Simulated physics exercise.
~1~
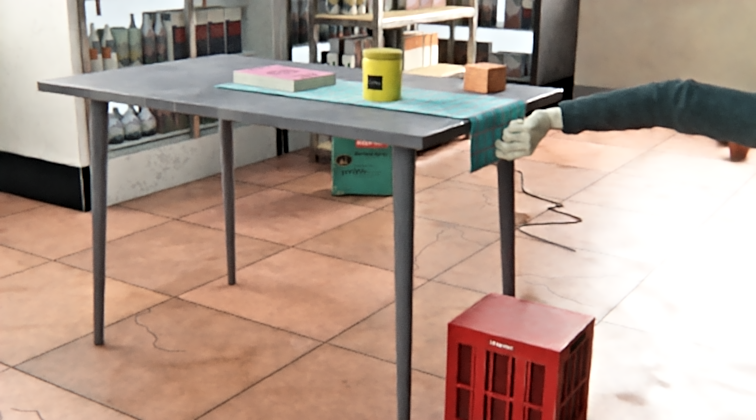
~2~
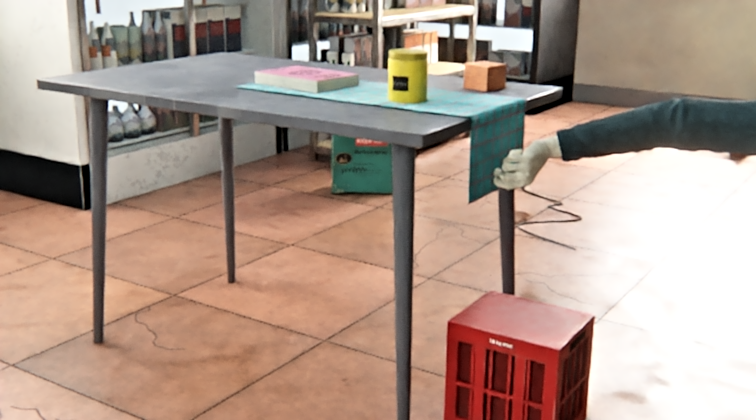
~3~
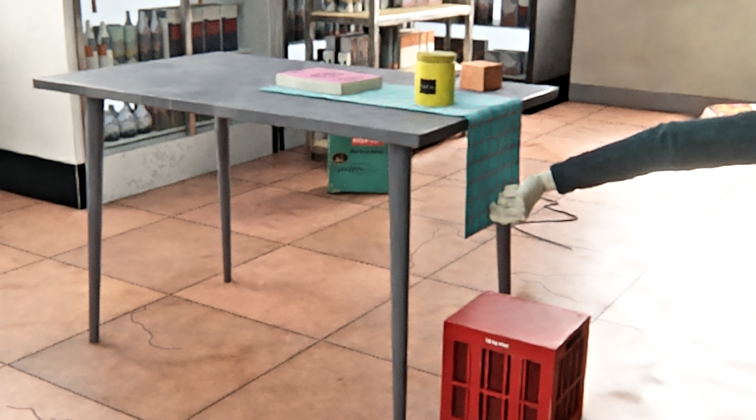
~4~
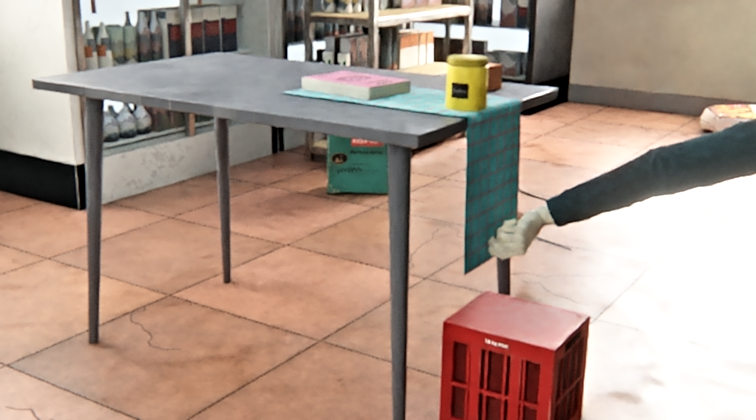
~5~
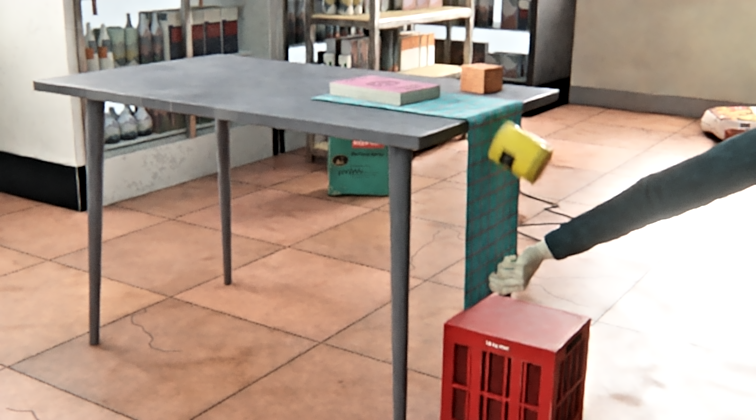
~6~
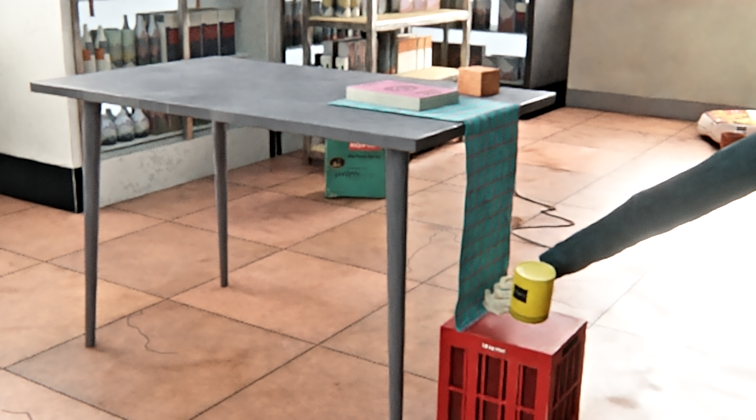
Tiled room with bottle shelves, a gloved hand pulling a turquoise cloth down off a table, yellow jar falling, orange block staying.
